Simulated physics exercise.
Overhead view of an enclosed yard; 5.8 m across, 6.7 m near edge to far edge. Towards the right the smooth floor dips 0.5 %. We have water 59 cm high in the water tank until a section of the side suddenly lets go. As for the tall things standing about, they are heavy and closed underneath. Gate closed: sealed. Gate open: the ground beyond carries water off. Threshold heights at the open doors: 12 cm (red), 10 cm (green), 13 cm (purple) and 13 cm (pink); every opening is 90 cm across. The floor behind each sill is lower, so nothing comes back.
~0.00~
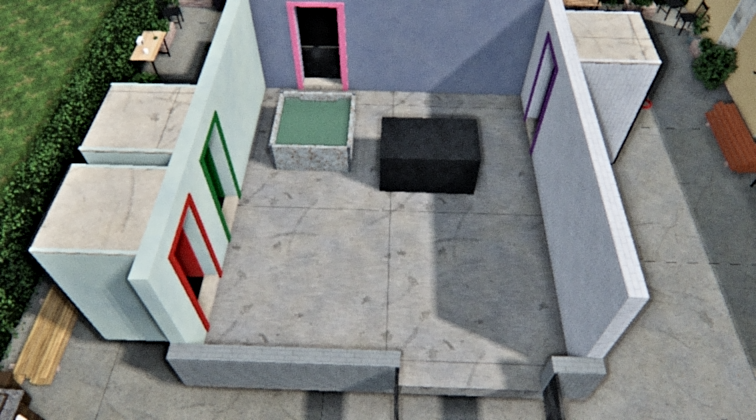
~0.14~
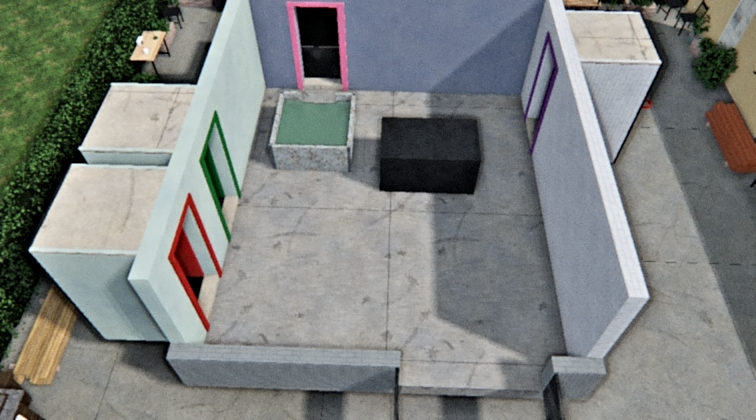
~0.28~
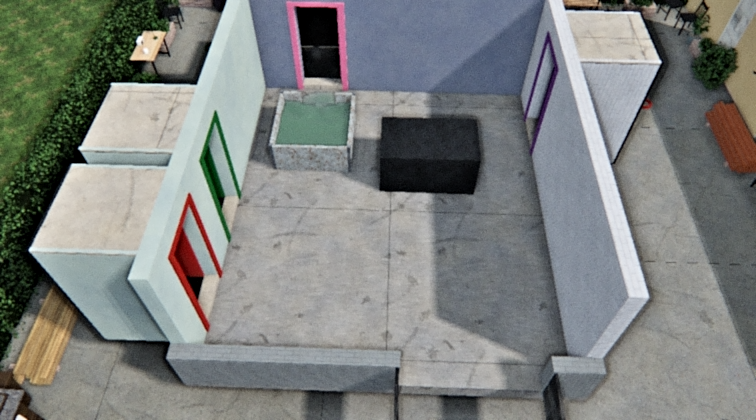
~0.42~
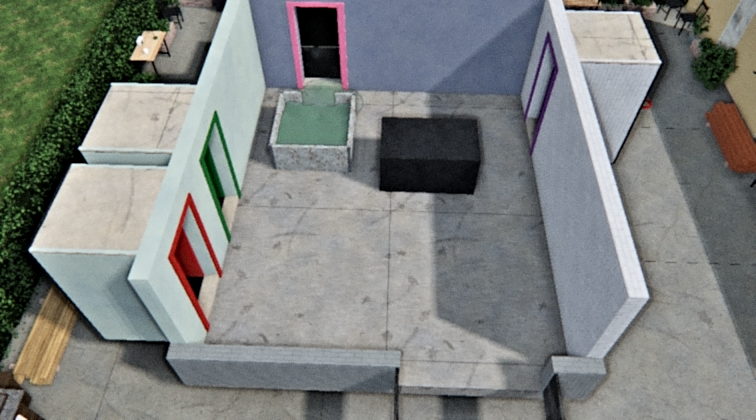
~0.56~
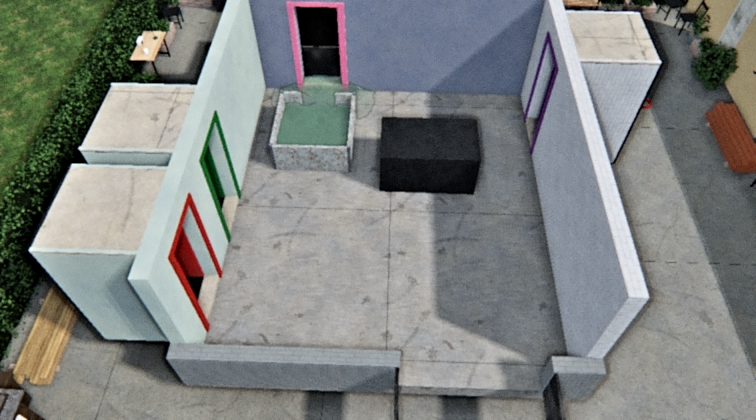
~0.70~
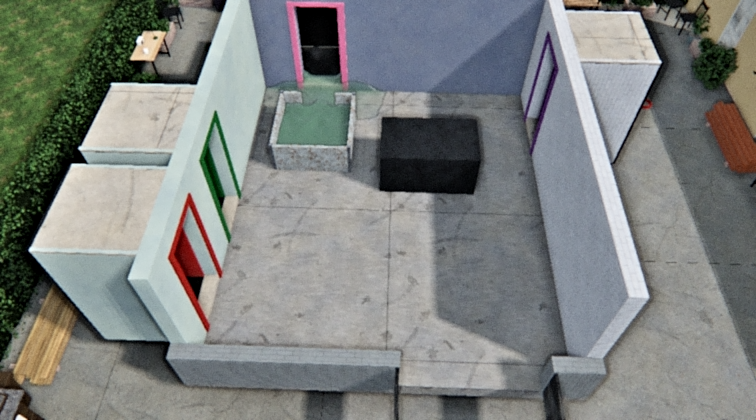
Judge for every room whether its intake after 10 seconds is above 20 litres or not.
At the end, the red door falls short of the limit; the green door falls short of the limit; the purple door falls short of the limit; the pink door surpasses the limit.
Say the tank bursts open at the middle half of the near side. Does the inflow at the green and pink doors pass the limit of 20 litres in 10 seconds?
Green: Within the limit; pink: Within the limit.
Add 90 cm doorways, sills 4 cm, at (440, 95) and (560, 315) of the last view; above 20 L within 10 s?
Order as listed: Respected and respected.
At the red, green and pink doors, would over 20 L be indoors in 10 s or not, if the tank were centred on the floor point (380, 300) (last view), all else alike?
Measured against that limit, red comes out short of it, green short of it and pink short of it.
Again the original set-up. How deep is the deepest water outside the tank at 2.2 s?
Roughly 24 cm.
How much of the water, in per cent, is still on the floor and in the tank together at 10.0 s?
Still there: Roughly 76 %.
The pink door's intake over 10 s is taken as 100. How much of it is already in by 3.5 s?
Estimate: Around 90 per cent.
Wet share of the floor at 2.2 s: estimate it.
Covered: Roughly 20 per cent.
After 1.4 s water covers 10 % of the floor and is deepest (30 cm) near (265, 92); red door not reached, green door not reached, purple door not reached, pink door 34 cm at the sill, 120 L in.
After 2.2 s water covers 20 % of the floor and is deepest (24 cm) near (320, 94); red door not reached, green door not reached, purple door not reached, pink door 25 cm at the sill, 210 L in.
After 3.5 s water covers 30 % of the floor and is deepest (20 cm) near (320, 94); red door not reached, green door 5 cm at the sill, 0 L in, purple door 9 cm at the sill, 0 L in, pink door 21 cm at the sill, 266 L in.
After 6.0 s water covers 50 % of the floor and is deepest (12 cm) near (265, 92); red door 2 cm at the sill, 0 L in, green door 4 cm at the sill, 0 L in, purple door 7 cm at the sill, 0 L in, pink door 12 cm at the sill, 289 L in.
After 10.0 s water covers 70 % of the floor and is deepest (6 cm) near (273, 92); red door 2 cm at the sill, 0 L in, green door 2 cm at the sill, 0 L in, purple door 5 cm at the sill, 0 L in, pink door 6 cm at the sill, 290 L in.
